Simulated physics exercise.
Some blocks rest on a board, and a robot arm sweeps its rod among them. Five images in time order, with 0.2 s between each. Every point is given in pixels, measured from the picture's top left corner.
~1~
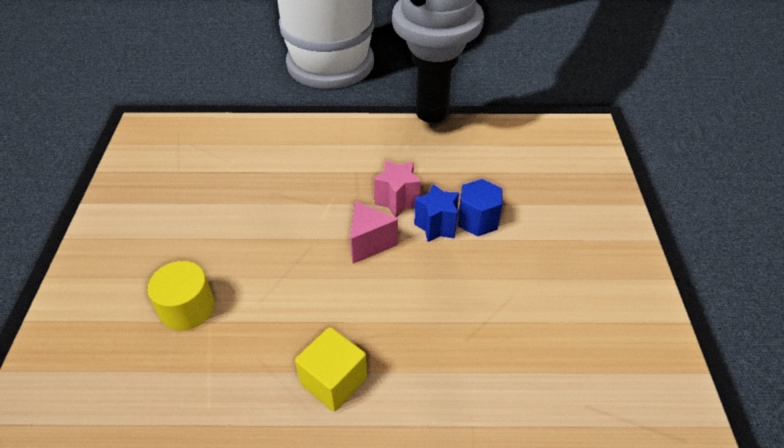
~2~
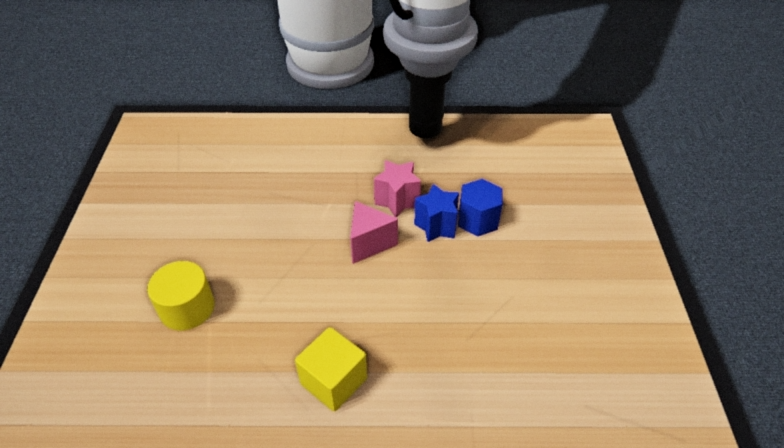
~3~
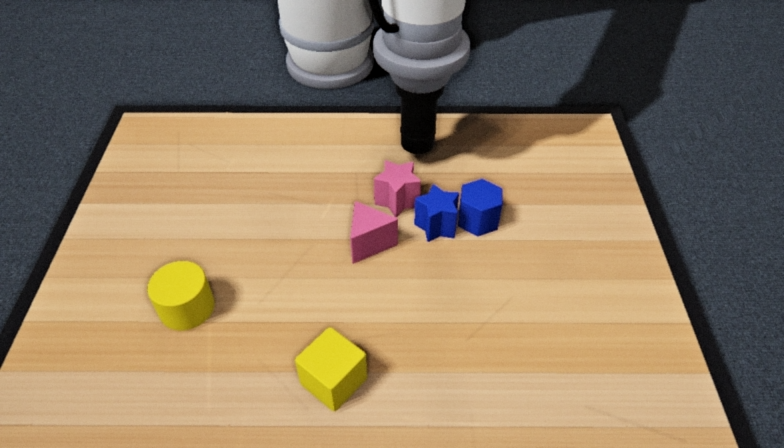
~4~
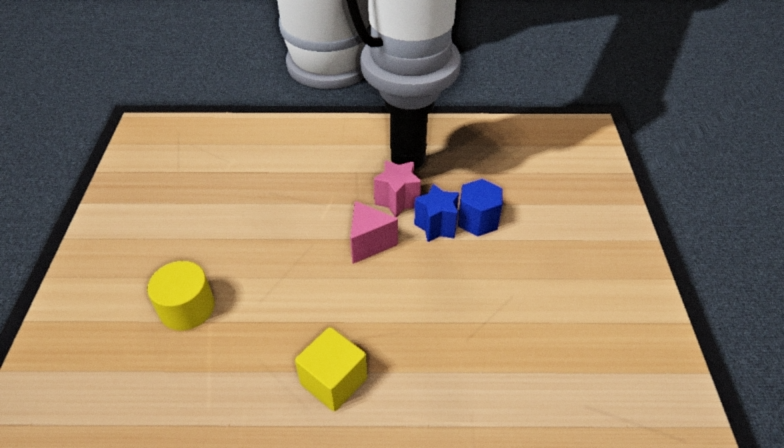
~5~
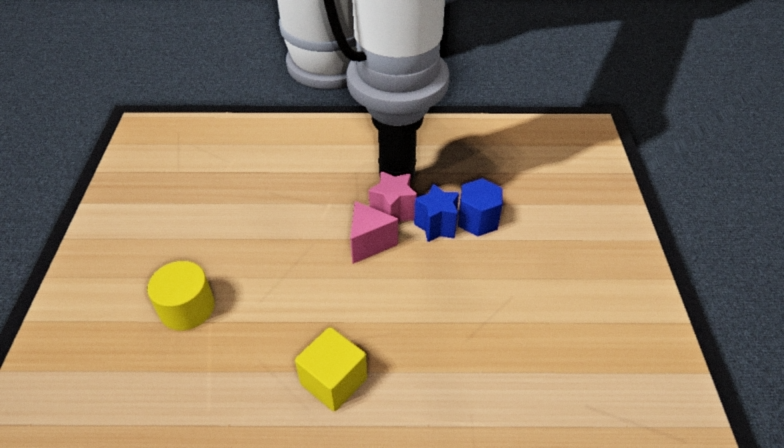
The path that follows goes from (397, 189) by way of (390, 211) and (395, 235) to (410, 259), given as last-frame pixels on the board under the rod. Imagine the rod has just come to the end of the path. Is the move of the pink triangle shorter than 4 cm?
I expect not.
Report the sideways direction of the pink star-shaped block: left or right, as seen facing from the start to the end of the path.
My answer: Right.
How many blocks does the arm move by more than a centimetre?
My guess is two.
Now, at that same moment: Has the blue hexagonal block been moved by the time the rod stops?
In short: No.
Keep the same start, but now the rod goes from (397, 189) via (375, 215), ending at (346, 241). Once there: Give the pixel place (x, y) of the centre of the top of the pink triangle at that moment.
It should be at (357, 268) by then.
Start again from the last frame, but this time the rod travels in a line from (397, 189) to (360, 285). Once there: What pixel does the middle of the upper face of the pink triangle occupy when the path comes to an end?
In the picture, it is at (326, 317).
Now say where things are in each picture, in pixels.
The first picture shows rod tip (432, 114); block tops, pink triangle (368, 219); pink star-shaped block (398, 174); blue star-shaped block (439, 200); blue hexagonal block (482, 194).
The second picture shows rod (425, 129); blocks unchanged.
The third picture shows rod (418, 144); blocks unchanged.
The fourth picture shows rod (408, 160); blocks unchanged.
The fifth picture shows rod (397, 175); pink triangle (368, 219); pink star-shaped block (393, 186); blue star-shaped block (439, 200); blue hexagonal block (482, 194).
What follows on the original path. Halfway along, rod (390, 210); pink triangle (357, 243), turned 15° clockwise; pink star-shaped block (386, 224).
At the end, rod (410, 246); pink triangle (349, 263), turned 40° clockwise; pink star-shaped block (388, 257), turned 30° clockwise; blue star-shaped block in place; blue hexagonal block in place.
